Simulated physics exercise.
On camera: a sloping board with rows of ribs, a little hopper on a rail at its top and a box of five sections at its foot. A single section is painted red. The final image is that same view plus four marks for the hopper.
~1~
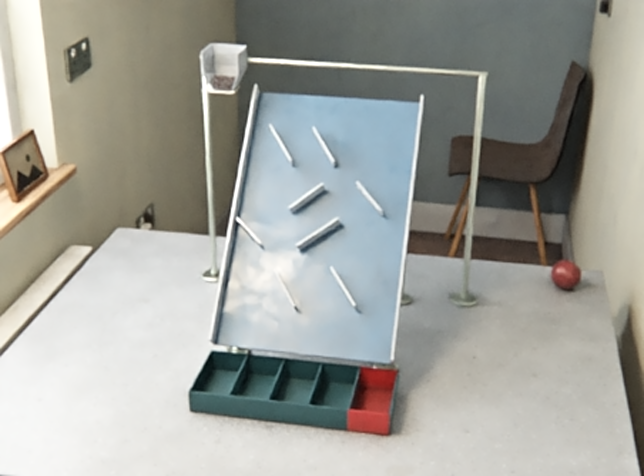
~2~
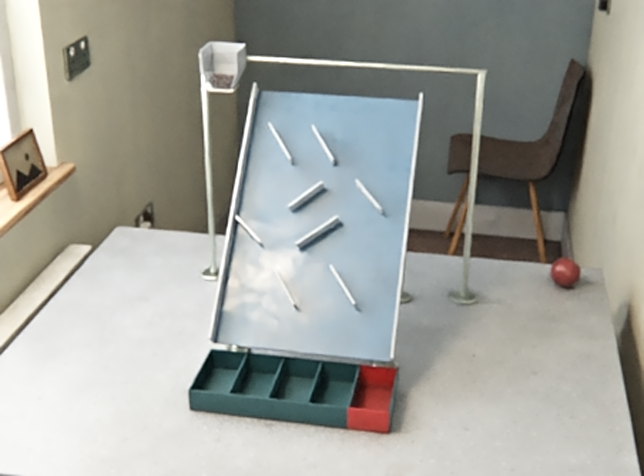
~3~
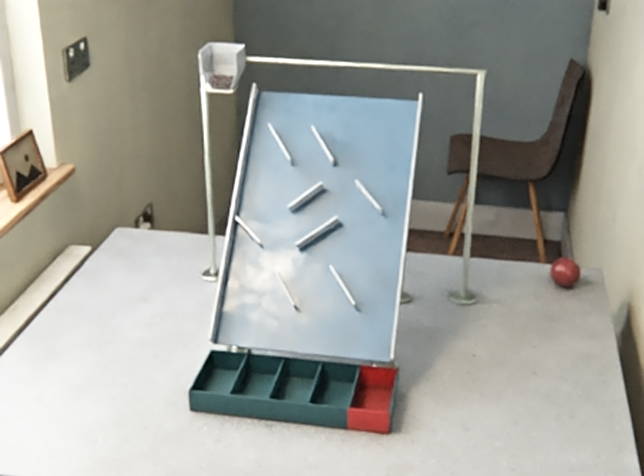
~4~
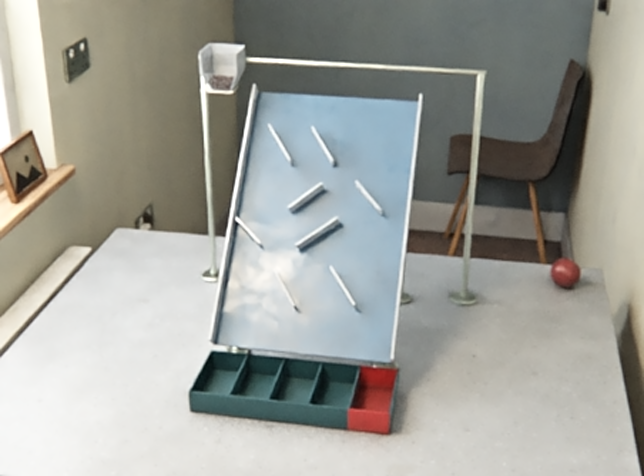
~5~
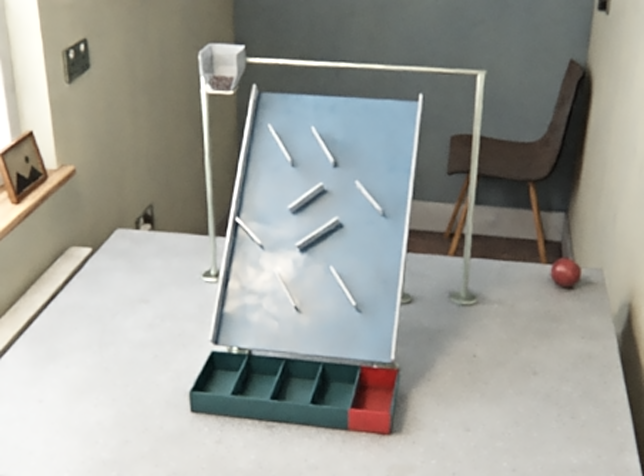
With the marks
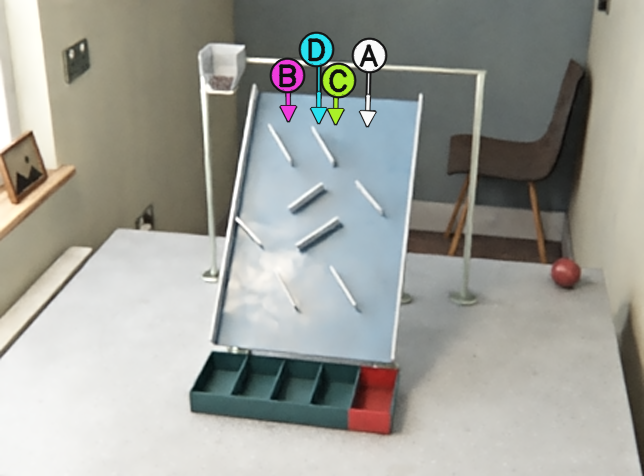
A sloping blue board with slanted ribs stood on a table below a small hopper of dark bits, with a green box with one red section at its foot, and nothing moved.
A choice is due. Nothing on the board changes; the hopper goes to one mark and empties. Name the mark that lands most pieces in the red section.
C beats the others.
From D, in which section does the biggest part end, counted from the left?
It is the fifth one.
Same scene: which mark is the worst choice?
B.
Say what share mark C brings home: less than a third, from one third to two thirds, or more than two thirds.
More than two thirds.
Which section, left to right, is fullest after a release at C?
The fifth.
On the marked copy, mark A meets the board at (367, 120); mark B meets the board at (288, 115); mark C meets the board at (335, 118); mark D meets the board at (318, 117).
Choosing A, about half in the red section, about a quarter in other sections, about a quarter outside the box.
Choosing B, a stray few in the red section, nearly all in other sections, a stray few outside the box.
Choosing C, most in the red section, a small part in other sections, a small part outside the box.
Choosing D, about half in the red section, about a third in other sections, a small part outside the box.
